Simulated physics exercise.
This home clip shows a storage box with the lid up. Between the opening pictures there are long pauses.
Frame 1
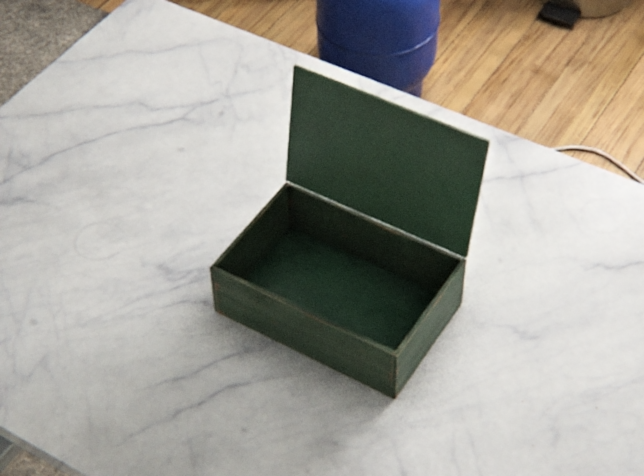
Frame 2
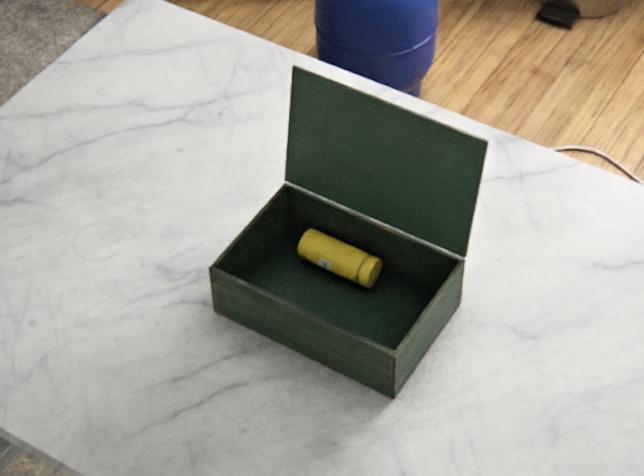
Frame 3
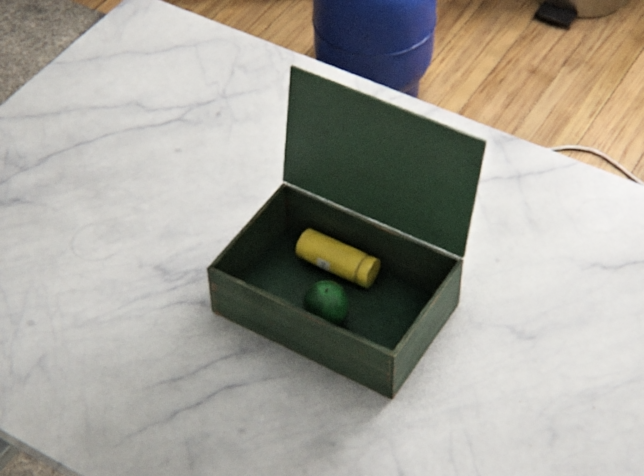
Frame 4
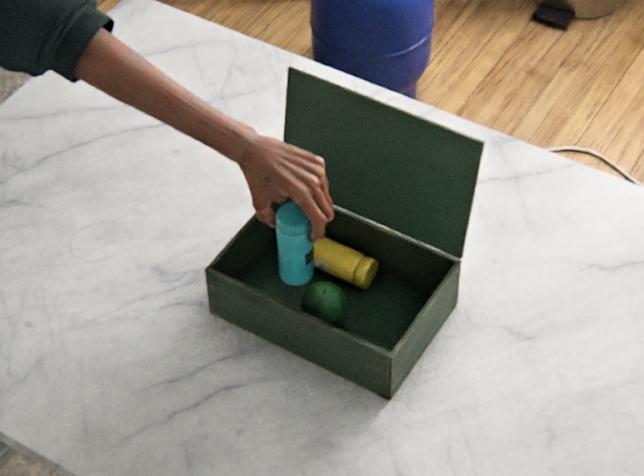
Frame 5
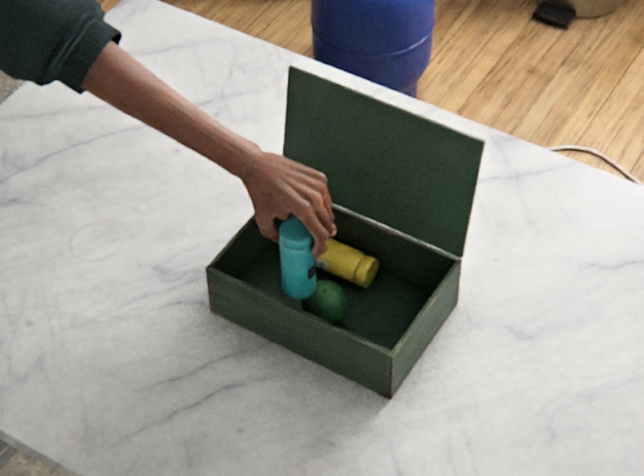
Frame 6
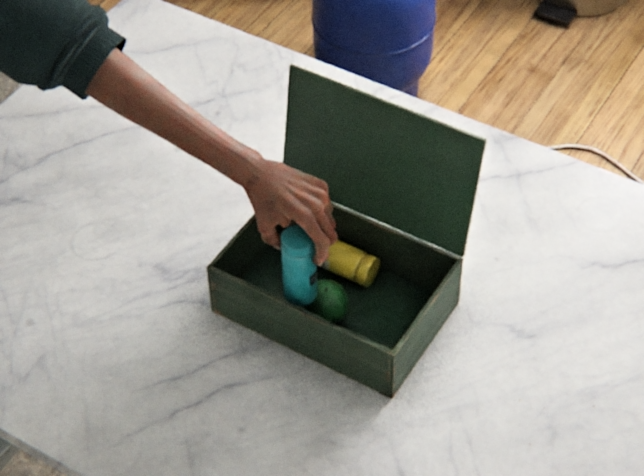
The video shows an open green box on a marble surface, empty at first, then holding a yellow shaker, then also a round green object. A hand reaches in from the left and lowers a turquoise shaker inside, still gripping it.
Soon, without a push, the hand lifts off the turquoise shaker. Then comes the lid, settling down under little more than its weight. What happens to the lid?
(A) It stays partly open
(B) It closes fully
B, it closes fully.
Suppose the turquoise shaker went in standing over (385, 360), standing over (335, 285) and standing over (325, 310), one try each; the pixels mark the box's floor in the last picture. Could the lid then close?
The lid is kept raised the first time, lowers completely the second time and lowers completely the third time.
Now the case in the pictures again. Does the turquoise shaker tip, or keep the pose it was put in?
At the finish the turquoise shaker goes crooked.
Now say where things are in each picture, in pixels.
The last thing is not in view yet, in the first picture.
The last thing is not in view yet; yellow shaker (340, 258), in the second picture.
The last thing is not in view yet; yellow shaker (338, 258), in the third picture.
Still above its spot; turquoise shaker (295, 244); yellow shaker (336, 259), in the fourth picture.
Still above its spot; turquoise shaker (298, 259); yellow shaker (337, 258), in the fifth picture.
Put in, still held; turquoise shaker (299, 266); yellow shaker (338, 257), in the sixth picture.
Then, 0.40 s on from there, turquoise shaker turned 75° from how it was put near (275, 279); green apple shifted a little.
Then, 1.30 s on from there, lid 78° above the rim; turquoise shaker on its side near (269, 298); green apple shifted about its own width.
Then, 1.80 s on from there, lid 42° above the rim; turquoise shaker on its side near (269, 298); green apple shifted about its own width.
Then, 2.10 s on from there, lid 14° above the rim; turquoise shaker on its side near (269, 298); green apple shifted about its own width.
In the end, lid shut; toppled in the box, turquoise shaker; moved from the start, green apple; yellow shaker unmoved. At the end, from the last picture's camera, turquoise shaker near (269, 298).
